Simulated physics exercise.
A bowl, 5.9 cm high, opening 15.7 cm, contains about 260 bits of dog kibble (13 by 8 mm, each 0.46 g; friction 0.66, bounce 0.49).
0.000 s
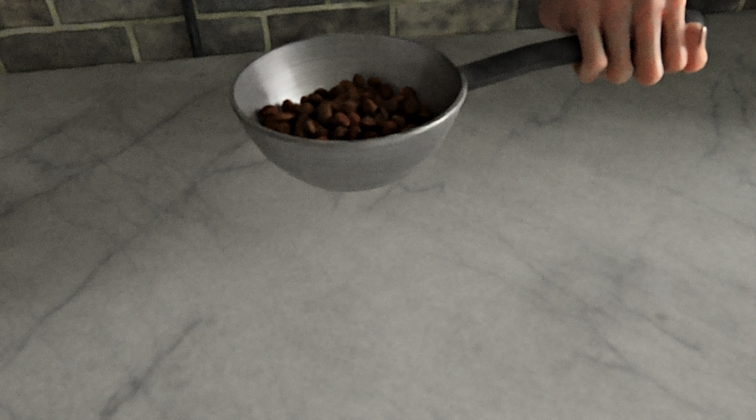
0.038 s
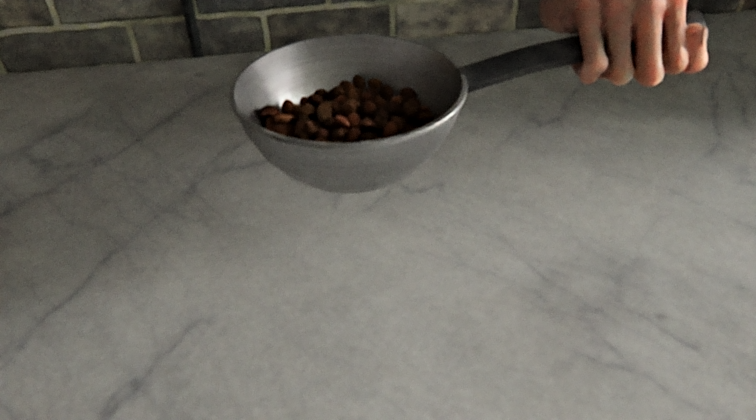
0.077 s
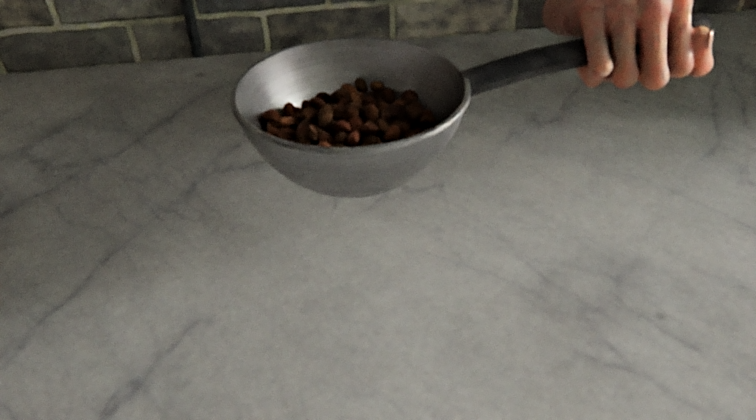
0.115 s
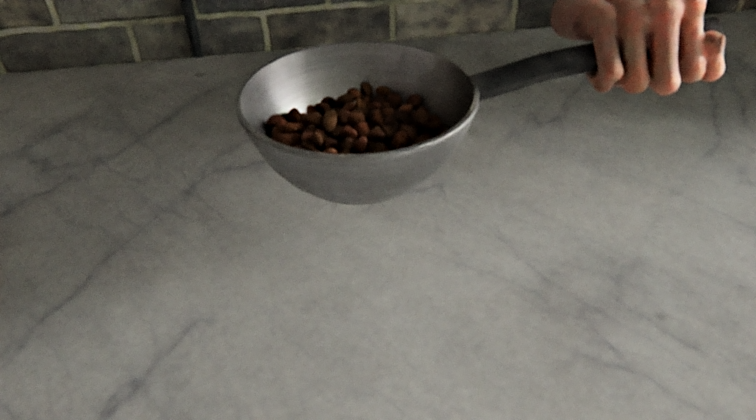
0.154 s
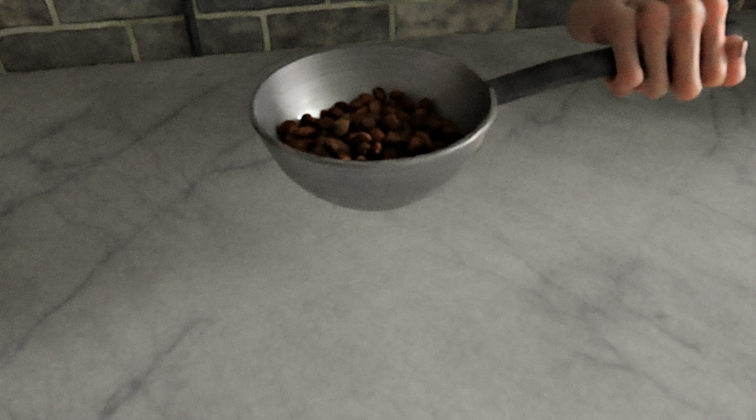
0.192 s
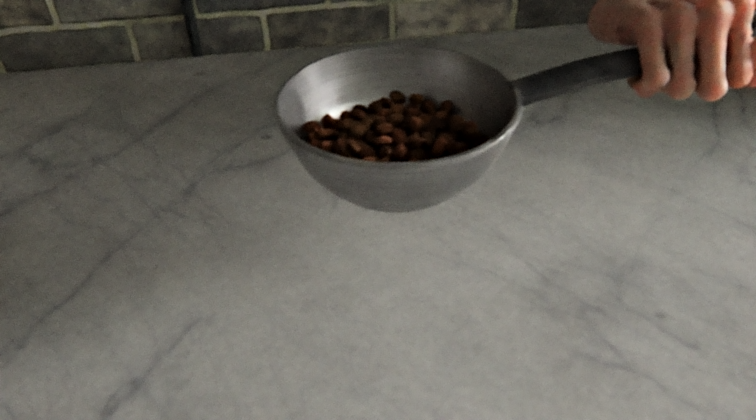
The footage shows a hand gripping the dark handle of a metal bowl filled with brown dog kibble above a gray marble-patterned counter; the bowl barely moves at first, then shifts level to the right and slightly downward.
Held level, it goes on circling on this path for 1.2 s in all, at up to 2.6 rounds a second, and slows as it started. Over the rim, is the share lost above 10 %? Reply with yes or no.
No.
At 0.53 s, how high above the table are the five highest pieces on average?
Estimate: Near 13 cm.
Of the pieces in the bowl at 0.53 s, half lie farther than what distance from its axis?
Roughly 4.0 cm from the centre line.
After 0.53 s, bowl 100 %; middle of the pieces not yet landed near (359, 144).
After 0.80 s, bowl 100 %; middle of the pieces not yet landed near (373, 109).
After 1.06 s, bowl 100 %; middle of the pieces not yet landed near (429, 134).
After 1.30 s, bowl 100 %; middle of the pieces not yet landed near (429, 126).
At rest (1.6 s), bowl 100 %.
